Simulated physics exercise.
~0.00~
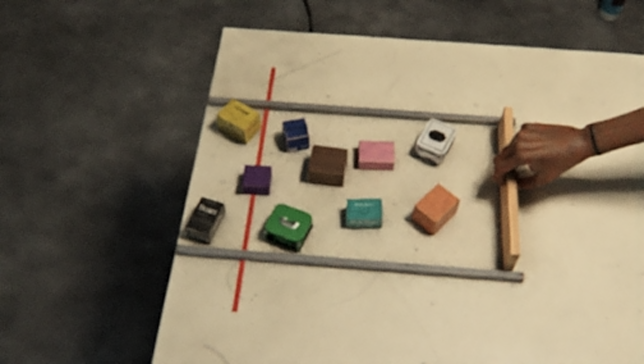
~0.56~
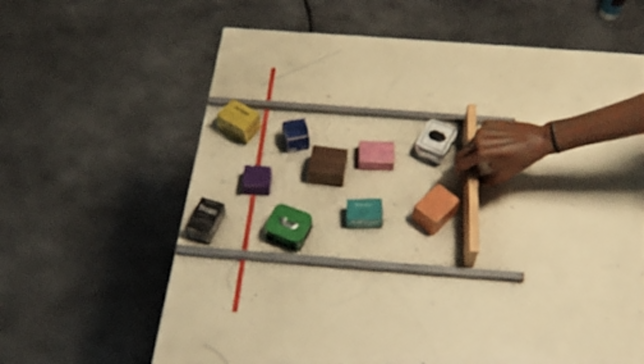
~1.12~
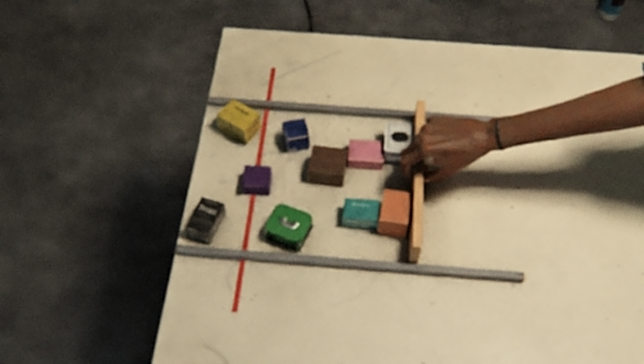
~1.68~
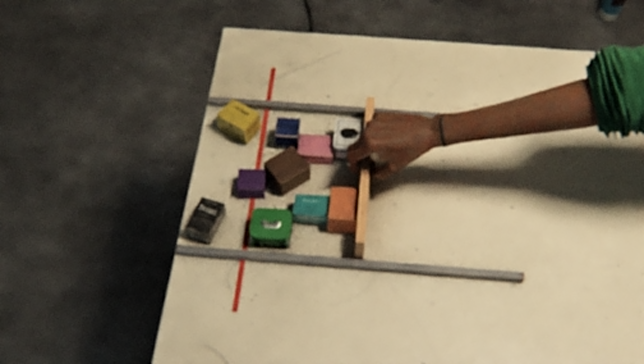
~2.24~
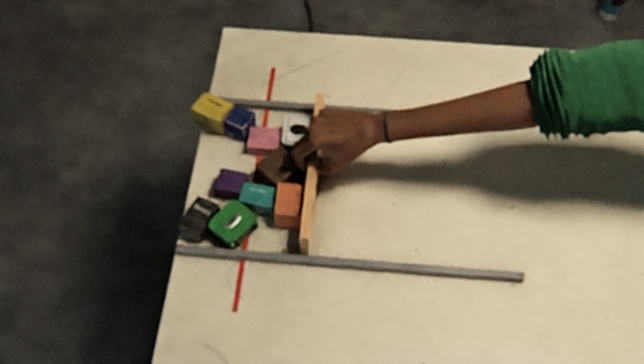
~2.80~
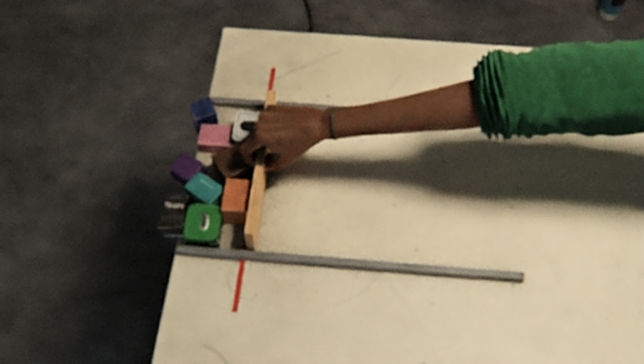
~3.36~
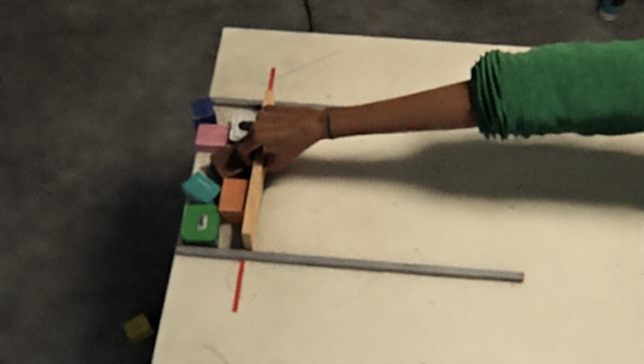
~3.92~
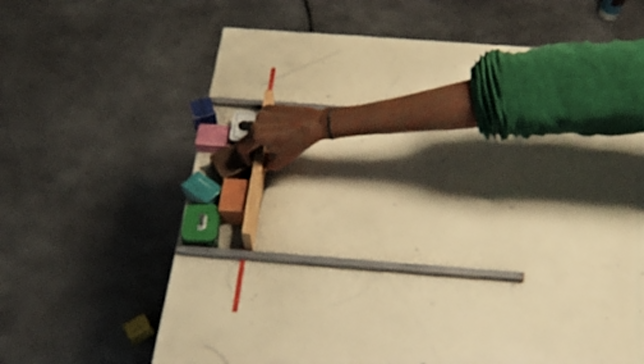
A hand slides an upright wooden board leftward between two grey rails on a pale table, seen from above at a slant. Ahead of it lie small blocks and boxes, with yellow, blue, purple, black and green ones to the left and brown, pink, teal, orange and white ones nearer the board. The board gathers the white case and orange block, then bunches the rest together past a red tape line. It stops near the tape as the pieces crowd the left edge. The yellow, black and purple pieces drop off, and the yellow one rests on the dark floor while the others stay on the table.
